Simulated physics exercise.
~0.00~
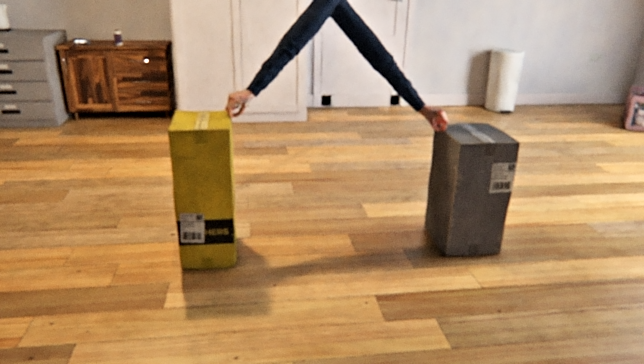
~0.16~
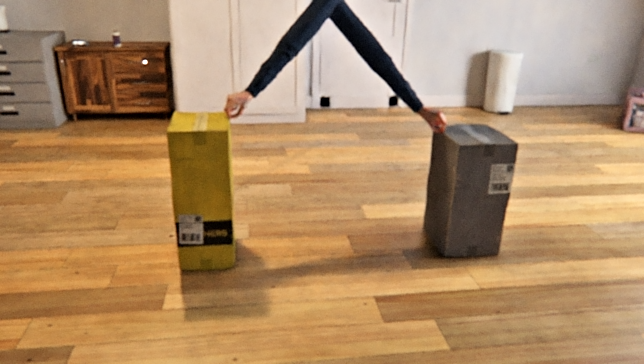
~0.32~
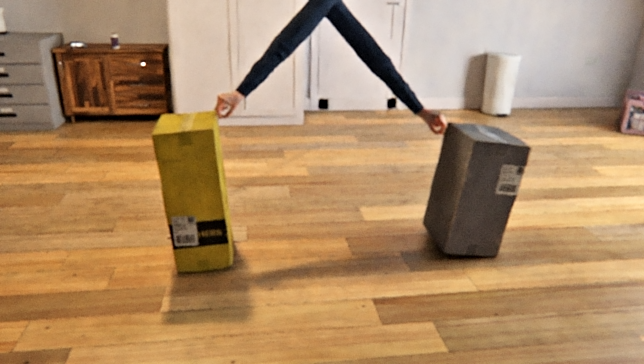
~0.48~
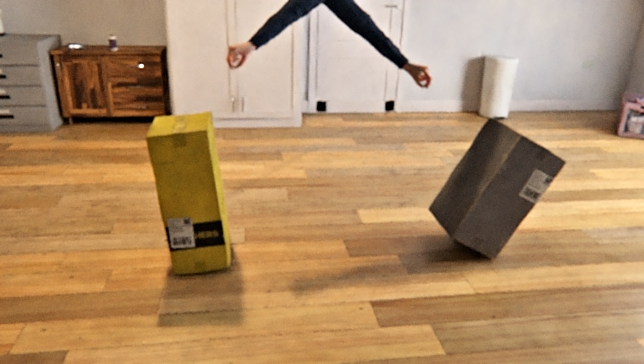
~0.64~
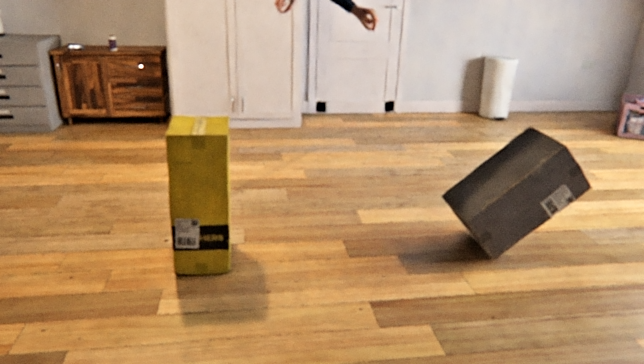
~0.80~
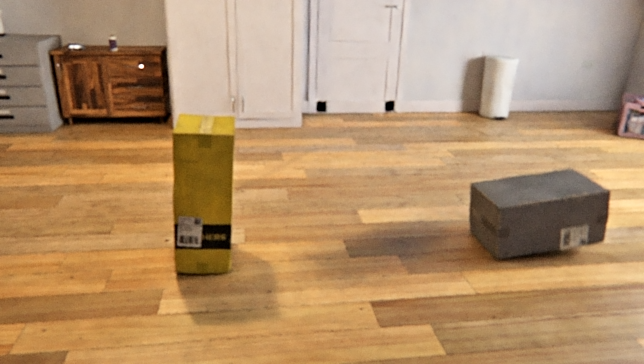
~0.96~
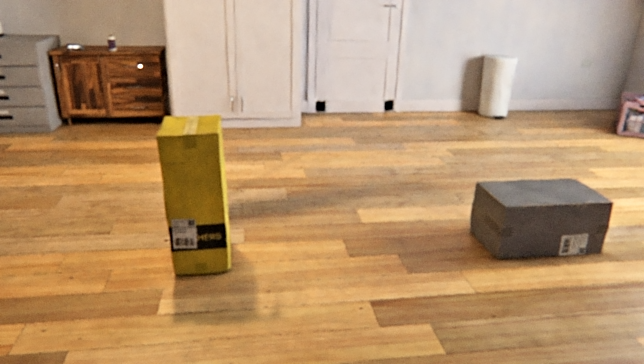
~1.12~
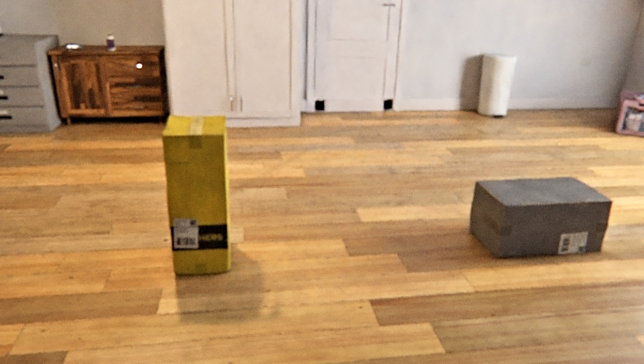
In a room with a wooden plank floor, a tall yellow parcel and a tall grey parcel stand upright, a little apart. Two dark-sleeved arms reach down from above, one hand at the top of each parcel, and push them outward. The yellow parcel tips slightly to the left while the grey one leans to the right, and the hands let go and draw back up out of view. The grey parcel keeps tilting and topples onto its right side. The yellow parcel rocks back, wobbles a little and ends standing on its base, with the grey parcel lying on its side.
